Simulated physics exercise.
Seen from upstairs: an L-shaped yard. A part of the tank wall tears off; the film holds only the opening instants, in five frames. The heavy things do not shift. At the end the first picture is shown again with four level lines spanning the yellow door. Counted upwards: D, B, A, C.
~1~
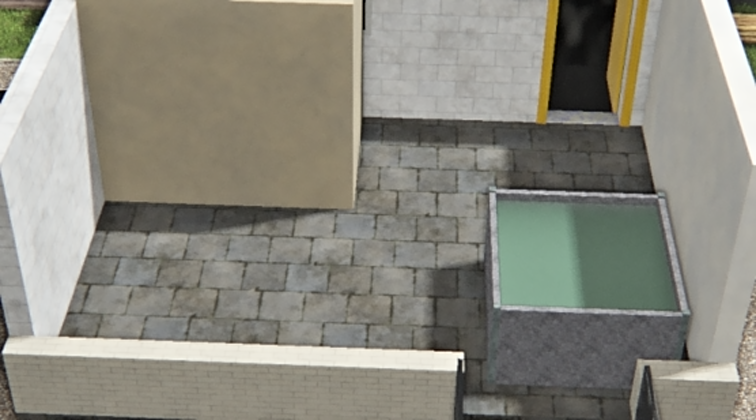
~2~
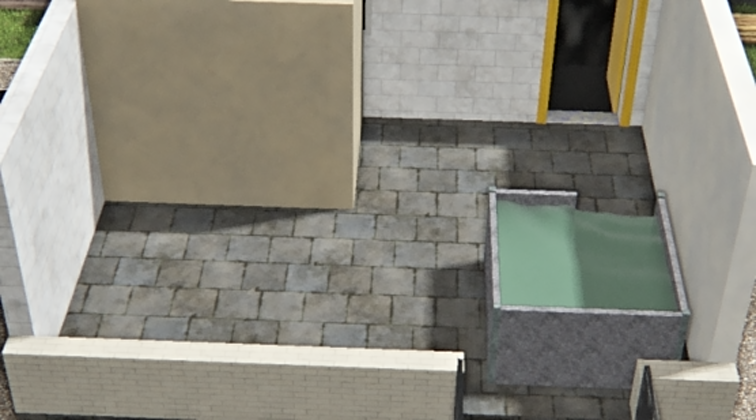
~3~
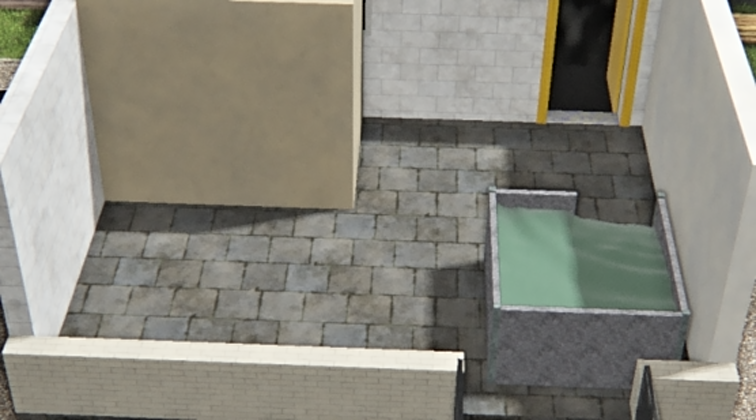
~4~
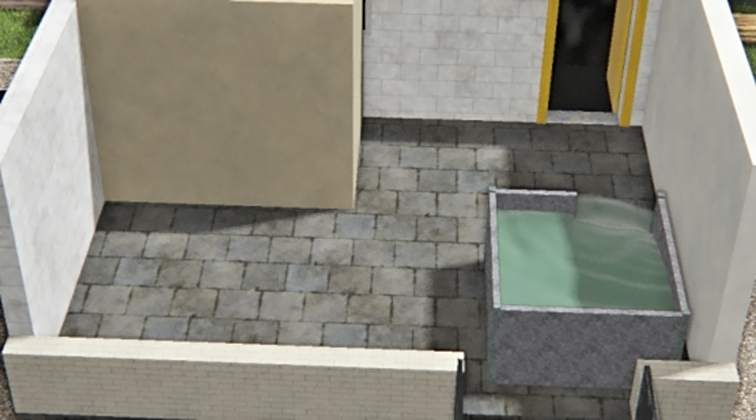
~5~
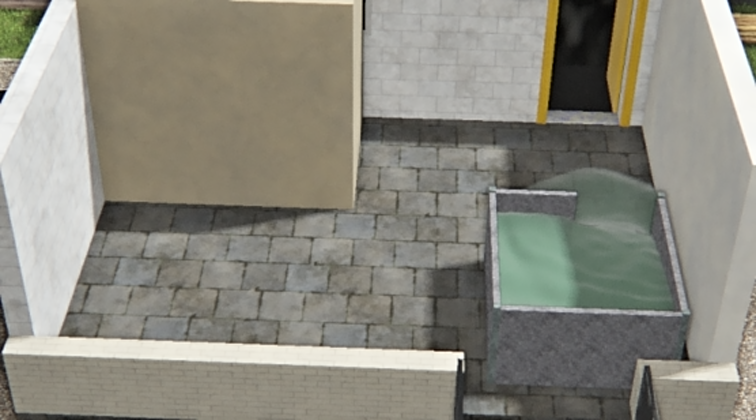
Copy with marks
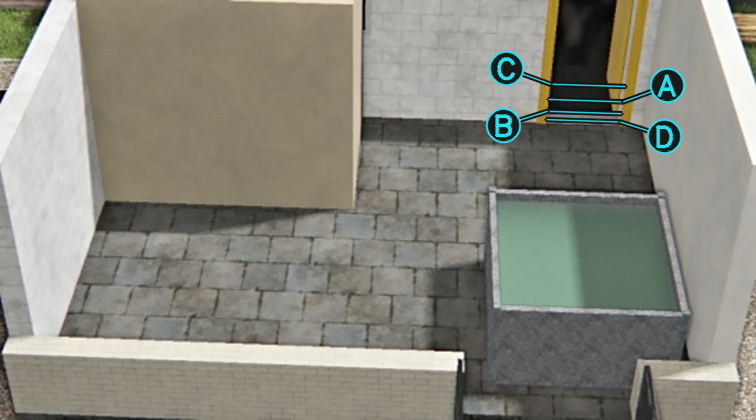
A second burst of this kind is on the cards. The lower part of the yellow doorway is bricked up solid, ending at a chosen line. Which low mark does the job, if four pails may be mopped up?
Mark C just does it.
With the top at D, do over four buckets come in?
Yes.
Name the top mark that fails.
A.
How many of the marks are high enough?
One of them.
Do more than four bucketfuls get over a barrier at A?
Yes, that goes wrong.
On the marked copy, A at (585, 100); B at (584, 112); C at (587, 85); D at (583, 120); from the bottom up D, B, A, C.
Choosing A, about 12 bucketfuls get in.
Choosing B, dozens of bucketfuls pour in.
Choosing C, a splash gets over, under a bucket.
Choosing D, dozens of bucketfuls pour in.
